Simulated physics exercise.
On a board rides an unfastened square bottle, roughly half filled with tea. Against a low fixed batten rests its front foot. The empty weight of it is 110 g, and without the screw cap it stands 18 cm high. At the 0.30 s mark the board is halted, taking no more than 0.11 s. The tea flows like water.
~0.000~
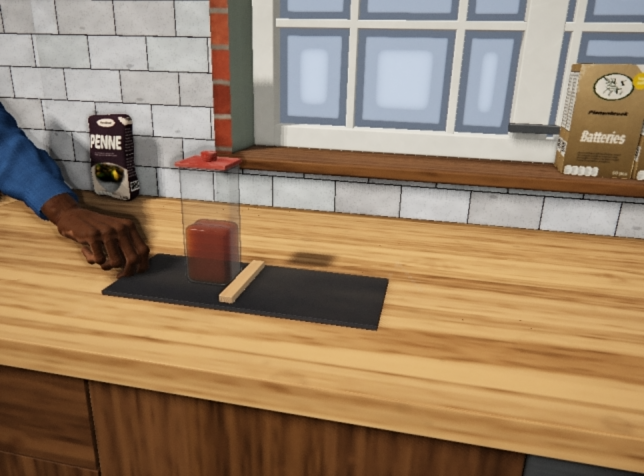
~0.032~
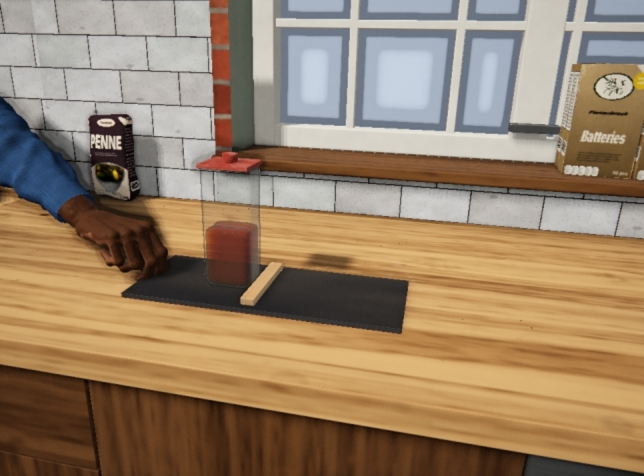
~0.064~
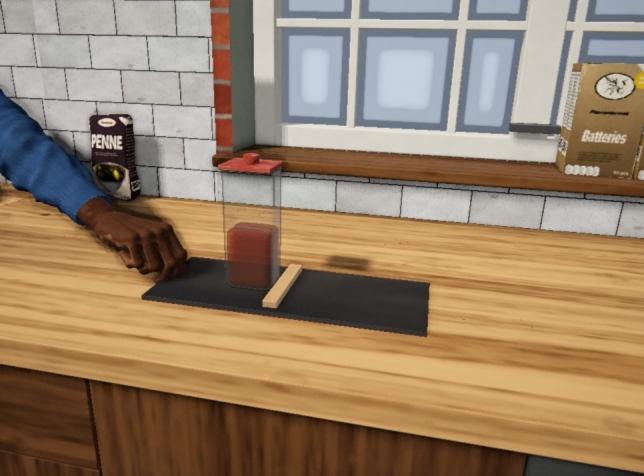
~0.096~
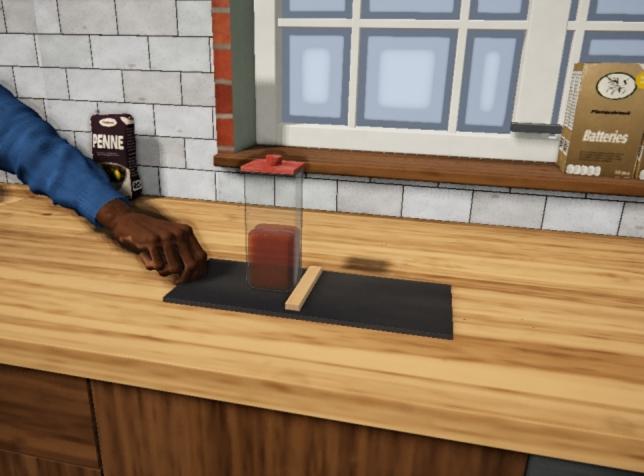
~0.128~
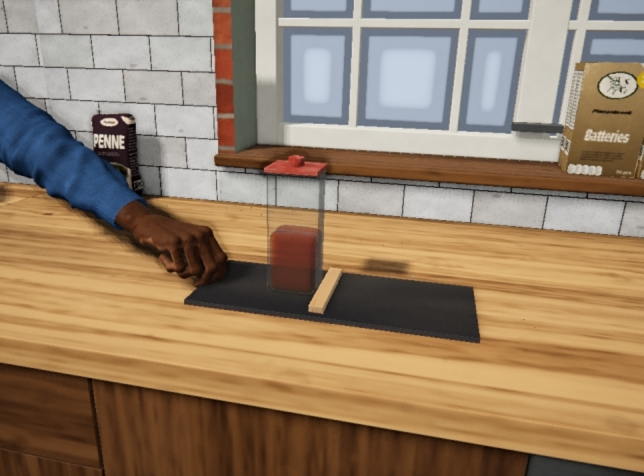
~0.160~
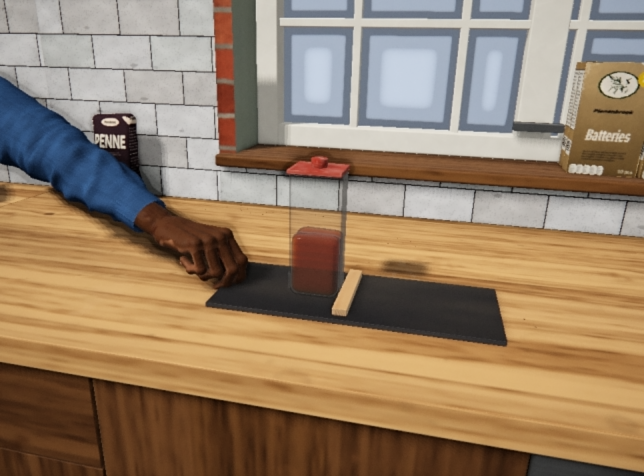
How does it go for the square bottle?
I expect it will tip.
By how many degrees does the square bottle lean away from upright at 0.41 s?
Tilt: Approx. 12°.
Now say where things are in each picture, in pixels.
In the first picture, it has moved 0.0 cm; in the square bottle the surface runs from (193, 222) to (235, 226), rim (233, 169).
In the second picture, it has moved 3.1 cm; in the square bottle the surface runs from (213, 224) to (255, 228).
In the third picture, it has moved 6.2 cm; in the square bottle the surface runs from (233, 225) to (276, 230).
In the fourth picture, it has moved 9.3 cm; in the square bottle the surface runs from (254, 227) to (298, 231).
In the fifth picture, it has moved 12.4 cm; in the square bottle the surface runs from (275, 229) to (320, 233).
In the sixth picture, it has moved 15.5 cm; in the square bottle the surface runs from (296, 230) to (342, 235).
After 0.41 s the board moves at 0.00 m/s; the square bottle leans 11°.
After 0.53 s the square bottle leans 33°.
After 0.69 s the square bottle lies on its side.
After 0.91 s the square bottle lies on its side.
In the end the square bottle lies on its side.
